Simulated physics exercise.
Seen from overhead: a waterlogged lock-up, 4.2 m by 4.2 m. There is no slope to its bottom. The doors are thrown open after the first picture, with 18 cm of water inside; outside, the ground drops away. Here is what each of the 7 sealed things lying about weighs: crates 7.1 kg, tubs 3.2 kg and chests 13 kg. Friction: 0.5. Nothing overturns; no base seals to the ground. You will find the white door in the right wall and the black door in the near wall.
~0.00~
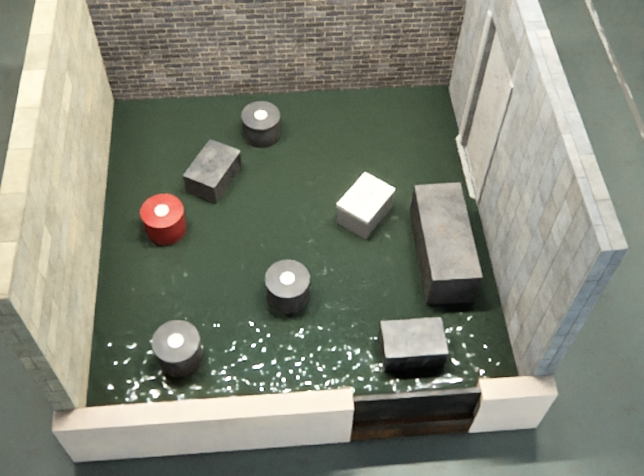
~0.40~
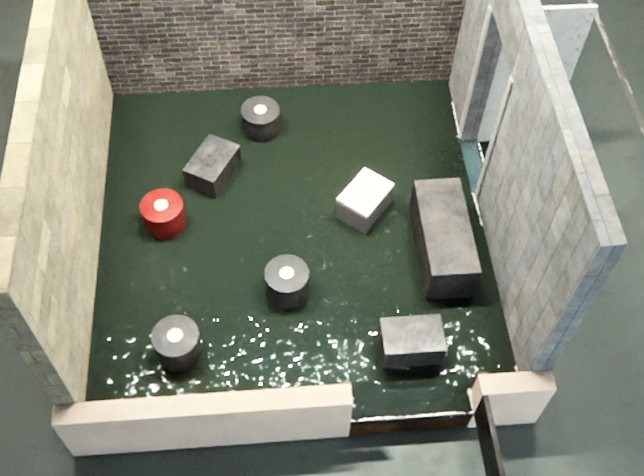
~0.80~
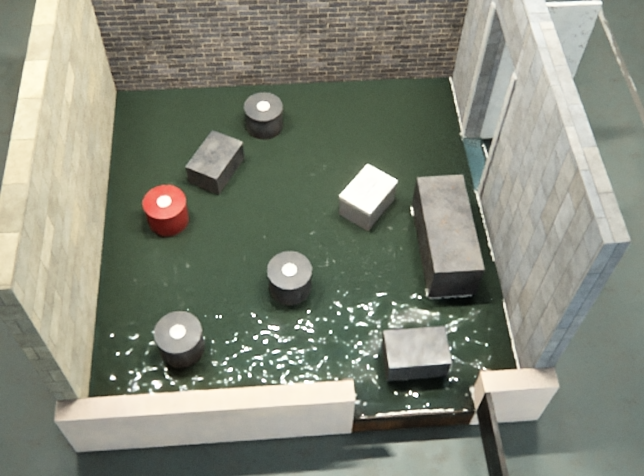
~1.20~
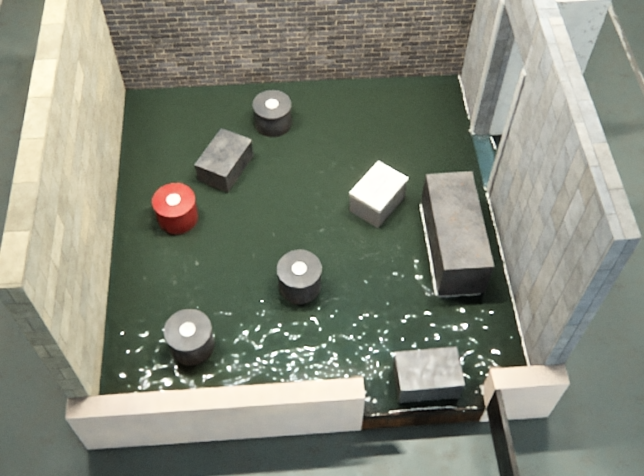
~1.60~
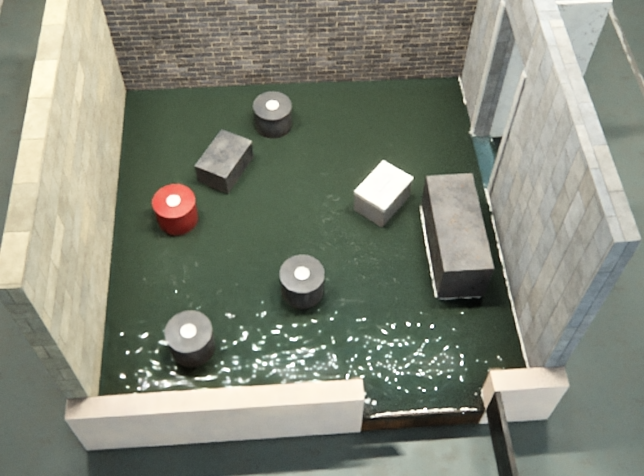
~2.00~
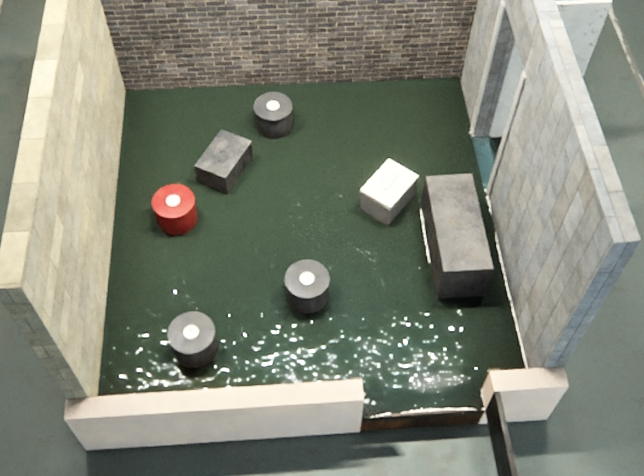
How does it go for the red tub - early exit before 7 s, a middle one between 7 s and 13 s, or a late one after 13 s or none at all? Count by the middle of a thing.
The exit falls after the interval, if it happens.
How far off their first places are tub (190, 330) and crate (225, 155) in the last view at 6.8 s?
In turn they sit 100 cm and 60 cm away.
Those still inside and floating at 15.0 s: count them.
Tally: 3 of them.
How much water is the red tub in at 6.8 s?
Roughly 11 cm deep.
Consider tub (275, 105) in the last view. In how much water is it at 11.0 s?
Roughly 9 cm.
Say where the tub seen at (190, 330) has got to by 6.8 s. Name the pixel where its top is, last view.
Roughly (280, 349) in the last view.
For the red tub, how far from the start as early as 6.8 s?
Shift: About 50 cm.
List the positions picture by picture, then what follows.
In the first picture, the red tub at (162, 211), afloat; 18 cm deep round most things; 0 of 7 have shifted.
In the second picture, the red tub at (161, 205), afloat; 18 cm deep round most things; 0 of 7 have shifted.
In the third picture, the red tub at (164, 202) floats; 18 cm deep round most things; 1 of 7 have shifted.
In the fourth picture, the red tub at (174, 200) floats; 18 cm deep round most things; 1 of 7 have shifted.
In the fifth picture, the red tub at (174, 201) floats; 18 cm deep round most things; 3 of 7 have shifted.
In the sixth picture, the red tub at (173, 201), afloat; about 2730 L in view; 3 of 7 have shifted.
After 3.0 s the red tub is near (178, 204), 0.1 m from its start, afloat; 1 of 7 are out; 6 afloat.
After 6.8 s the red tub is near (212, 220), 0.5 m from its start, afloat; 3 of 7 are out; 4 afloat.
After 11.0 s the red tub is near (230, 230), 0.7 m from its start, afloat; 3 of 7 are out; 4 afloat.
After 15.0 s the red tub is near (270, 243), 1.1 m from its start, afloat; 4 of 7 are out; 3 afloat.
